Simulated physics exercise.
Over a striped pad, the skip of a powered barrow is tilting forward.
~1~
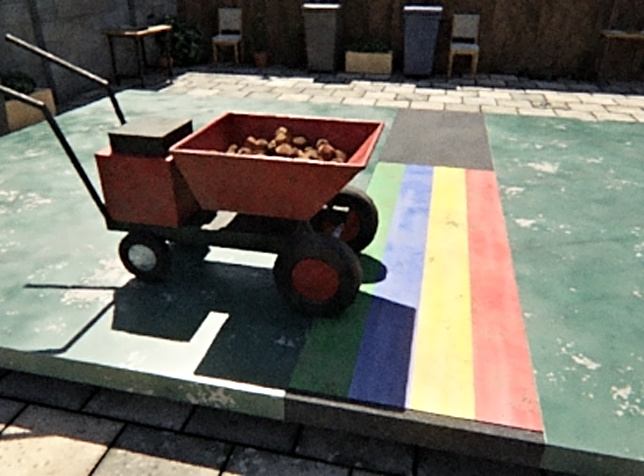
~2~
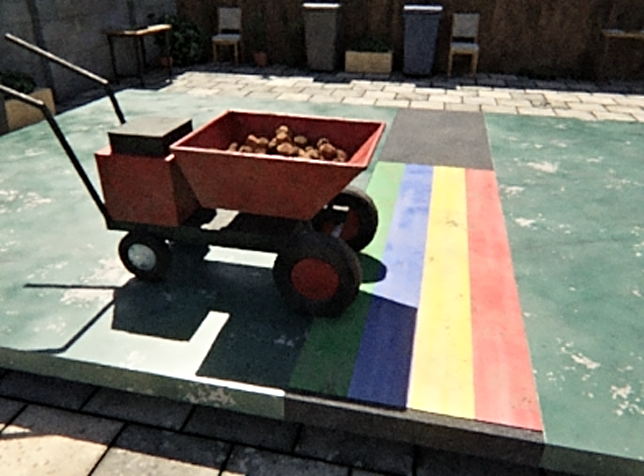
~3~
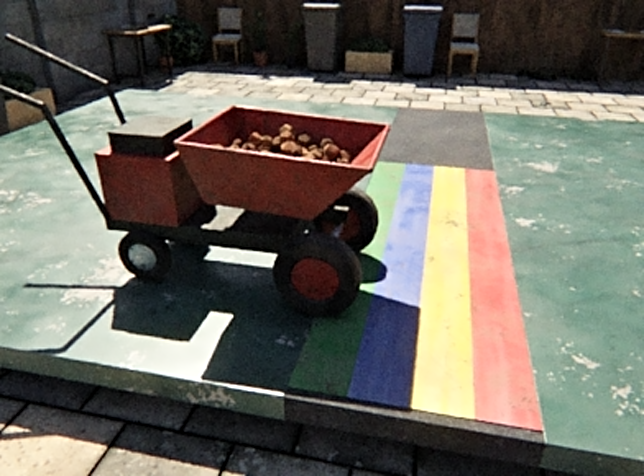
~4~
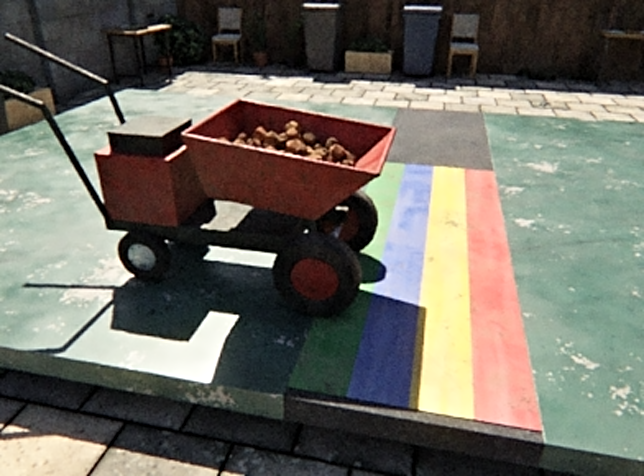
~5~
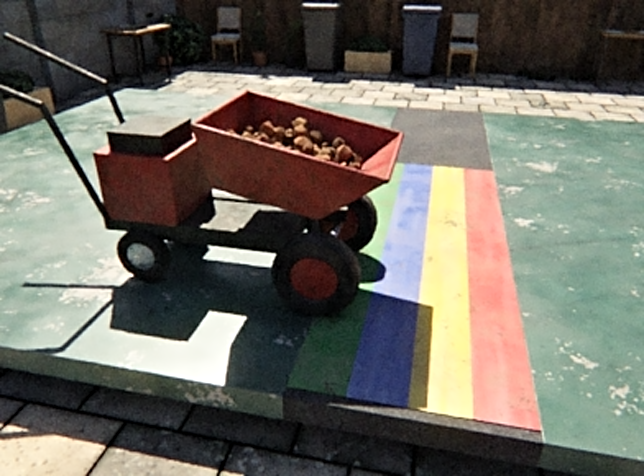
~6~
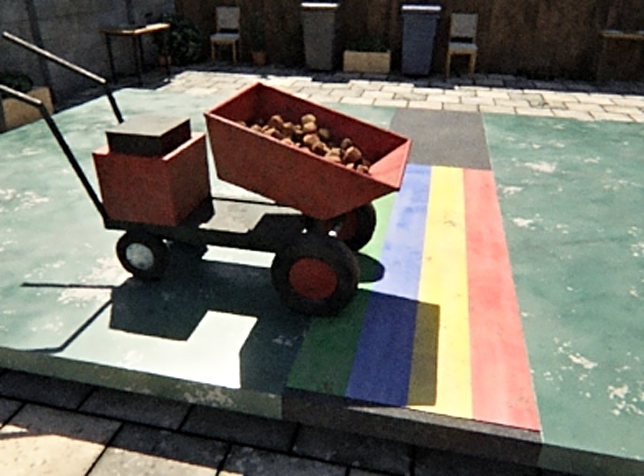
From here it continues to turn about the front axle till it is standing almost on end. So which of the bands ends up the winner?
The winner is the red band.
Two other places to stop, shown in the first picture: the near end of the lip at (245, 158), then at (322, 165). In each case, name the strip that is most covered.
I would say the blue one the first time, then yellow the next.
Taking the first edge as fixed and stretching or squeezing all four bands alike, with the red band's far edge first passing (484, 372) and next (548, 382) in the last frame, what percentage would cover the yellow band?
First 0 in a hundred, then 30 in a hundred.
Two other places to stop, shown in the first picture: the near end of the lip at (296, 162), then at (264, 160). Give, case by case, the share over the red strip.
20 and 10 in a hundred, in that order.
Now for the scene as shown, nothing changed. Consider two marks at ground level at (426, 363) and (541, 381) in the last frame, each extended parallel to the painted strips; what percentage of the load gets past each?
Near 90 % and 20 %.
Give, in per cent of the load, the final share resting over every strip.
In per cent, green strip 0, blue strip 0, yellow strip 20 and red strip 45.
Soon, skip tipped steeply; all in the skip.
A while on, skip tipped right over; most in the skip; a small part over the yellow strip; a small part over the red strip.
Towards the end, skip tipped right over; a small part in the skip; about a quarter over the yellow strip; about half over the red strip; about a quarter off the paint.
Finally, skip tipped right over; a small part in the skip; none over the green strip; none over the blue strip; about a quarter over the yellow strip; about half over the red strip; about a quarter off the paint.
